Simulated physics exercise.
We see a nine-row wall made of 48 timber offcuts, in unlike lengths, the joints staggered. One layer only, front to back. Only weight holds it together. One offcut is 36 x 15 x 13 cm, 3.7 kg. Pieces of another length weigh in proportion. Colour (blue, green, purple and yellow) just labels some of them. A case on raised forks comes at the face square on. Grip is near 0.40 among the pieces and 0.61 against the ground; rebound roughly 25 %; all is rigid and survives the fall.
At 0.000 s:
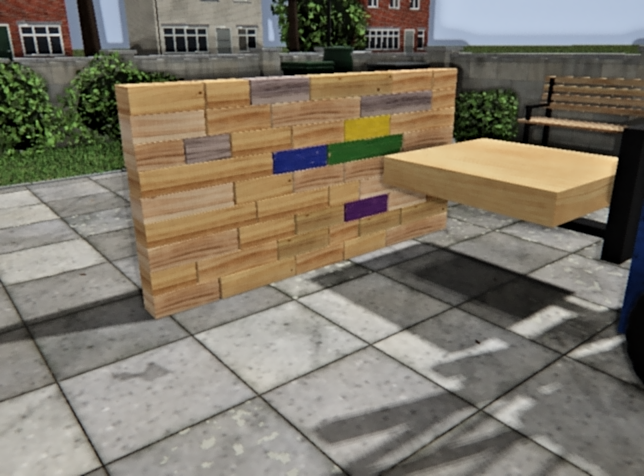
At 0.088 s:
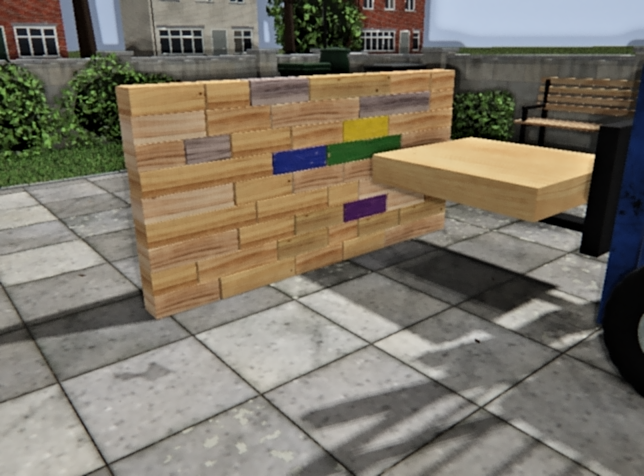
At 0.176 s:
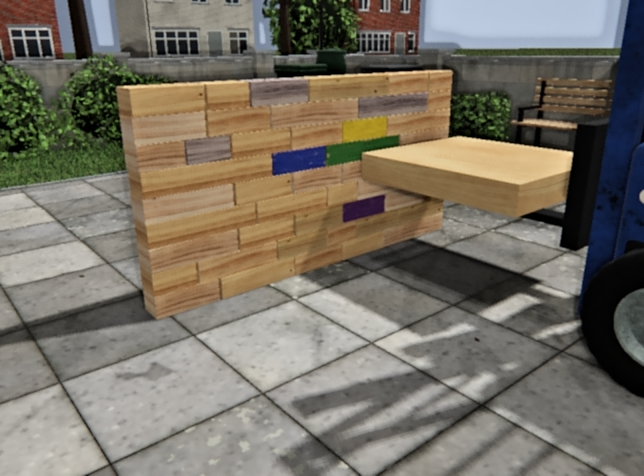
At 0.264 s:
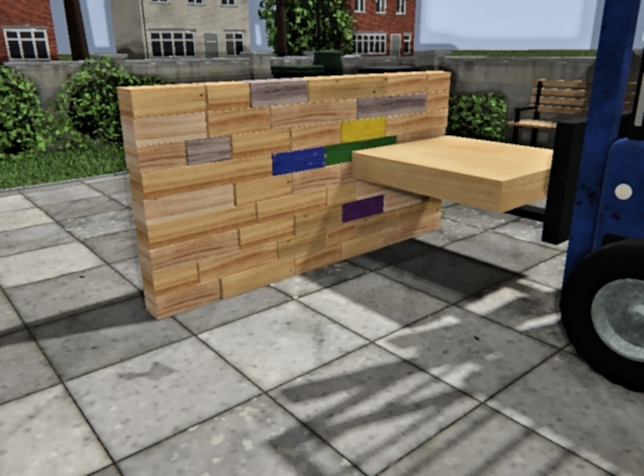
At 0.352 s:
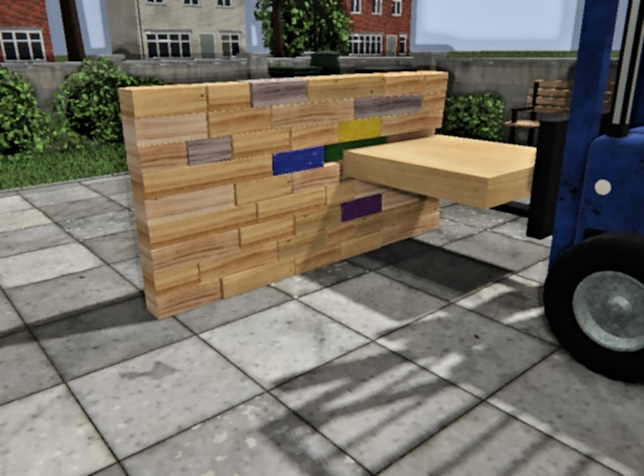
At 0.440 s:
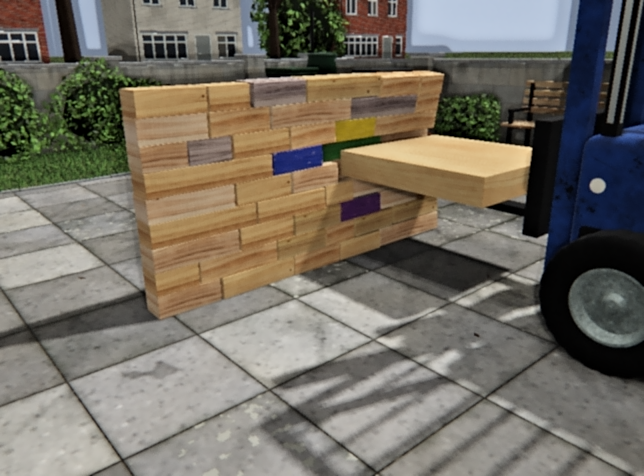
Paved yard by red-brick houses, a blue forklift moving in from the right and pushing a wooden slab into a stacked timber wall.
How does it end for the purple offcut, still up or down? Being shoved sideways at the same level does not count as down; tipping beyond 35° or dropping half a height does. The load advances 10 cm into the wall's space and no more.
In the end the purple offcut stays up.
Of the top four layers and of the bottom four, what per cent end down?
From the top 60, from the bottom 0 per cent.
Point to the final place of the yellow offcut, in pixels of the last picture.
Near (296, 222).
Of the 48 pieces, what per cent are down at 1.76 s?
At that moment 30 per cent.
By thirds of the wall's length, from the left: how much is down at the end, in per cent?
In per cent: Left 0, middle 40, right 50.
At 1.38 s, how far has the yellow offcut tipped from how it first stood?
Some 80°.
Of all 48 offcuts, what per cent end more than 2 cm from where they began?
Shifted: 30 per cent.
By 0.72 s, none of the 48 offcuts down, 19 disturbed; purple offcut unmoved; green offcut tilted 14°.
By 1.14 s, 10 of the 48 offcuts down; purple offcut unmoved; green offcut tilted 48°, 7 cm lower.
By 1.38 s, 14 of the 48 offcuts down; purple offcut unmoved; green offcut on its side.
By 1.76 s, 14 of the 48 offcuts down; purple offcut unmoved; yellow offcut on its side.
When it is over (2.5 s), 14 of the 48 offcuts down; purple offcut unmoved; yellow offcut on its side; green offcut on its side. In pixels of the last frame, middles, purple offcut near (355, 206), yellow offcut near (296, 222).
